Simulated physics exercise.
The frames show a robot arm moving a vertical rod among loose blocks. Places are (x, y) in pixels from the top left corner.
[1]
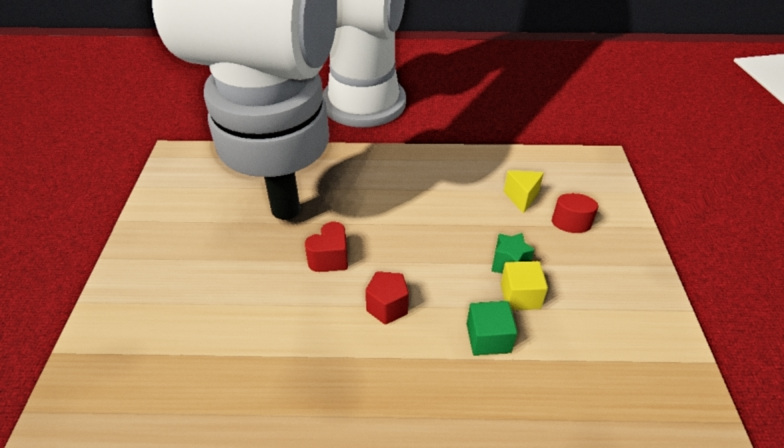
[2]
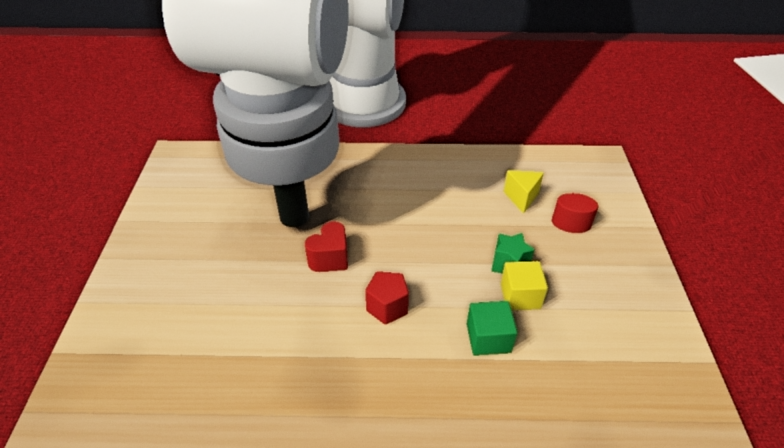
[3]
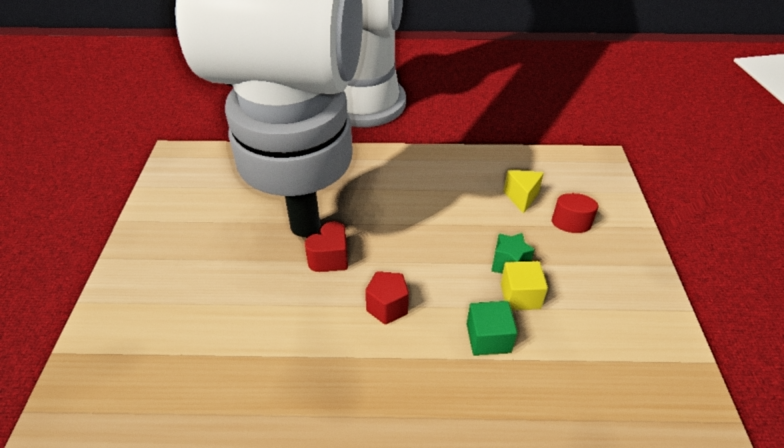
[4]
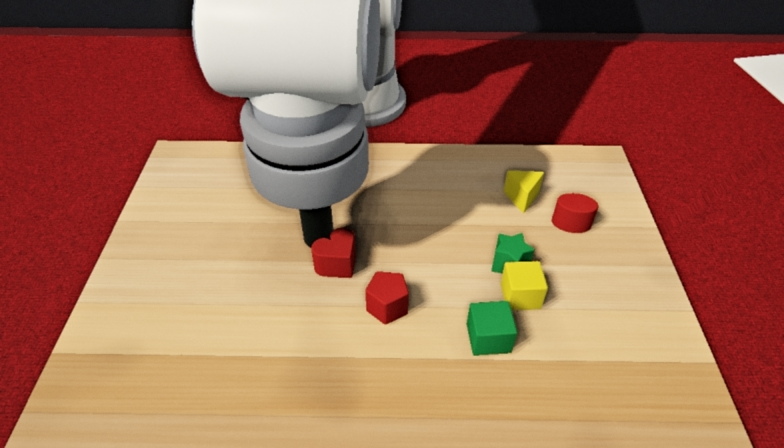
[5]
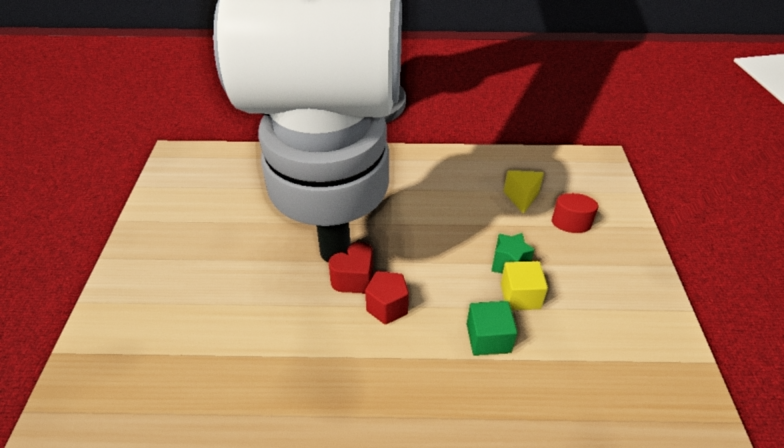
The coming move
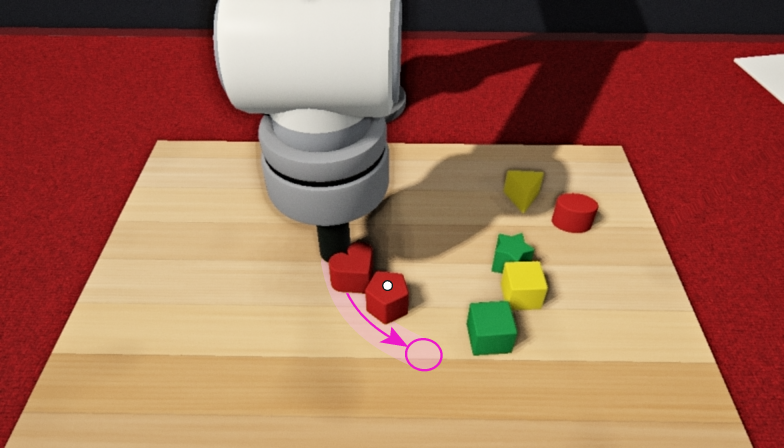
A white and grey robot arm with a black rod reaches over a light wooden board on a red surface, seen from above at a fixed angle. A red heart and red pentagon sit left of centre, with a green star, yellow and green cubes, a yellow triangle and a red cylinder rightward. The rod slides toward the viewer and right, pushing and turning the heart toward the pentagon.
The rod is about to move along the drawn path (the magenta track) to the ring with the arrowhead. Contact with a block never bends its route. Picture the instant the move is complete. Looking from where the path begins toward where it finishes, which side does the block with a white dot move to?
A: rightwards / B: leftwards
Choice B: Leftwards.
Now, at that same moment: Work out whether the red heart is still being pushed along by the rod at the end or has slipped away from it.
It stays ahead.
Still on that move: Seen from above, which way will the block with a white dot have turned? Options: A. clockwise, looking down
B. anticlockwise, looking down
B (anticlockwise, looking down)
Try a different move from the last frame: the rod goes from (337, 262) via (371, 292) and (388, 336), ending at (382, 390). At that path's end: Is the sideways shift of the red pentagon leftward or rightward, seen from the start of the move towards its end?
So, looking from the first point of the path to the last, the red pentagon moves leftwards.
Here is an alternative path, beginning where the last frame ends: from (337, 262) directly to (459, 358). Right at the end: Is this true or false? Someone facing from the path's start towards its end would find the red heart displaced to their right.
That statement is accurate.
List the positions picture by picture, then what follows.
Lower end of the rod (286, 210), tops of blocks, red heart (328, 237), red pentagon (388, 286), green square (493, 317), in the first frame.
Rod (295, 217), blocks as before, in the second frame.
Rod (306, 227), blocks as before, in the third frame.
Rod (319, 238), red heart (336, 243), in the fourth frame.
Rod (336, 253), red heart (353, 258), red pentagon (388, 286), green square (493, 317), in the fifth frame.
The drawn path runs from (337, 262) via (349, 297) and (379, 330), ending at (424, 354); the dot is on the red pentagon.
On the path given first. One third of the way, rod (349, 289); red heart (371, 294); red pentagon (411, 301), turned 30° anticlockwise.
Two thirds of the way, rod (380, 322); red heart (406, 329); red pentagon (441, 307), turned 50° anticlockwise.
At the end, rod (424, 346); red heart (450, 358); red pentagon (448, 307), turned 70° anticlockwise; green square not moved.
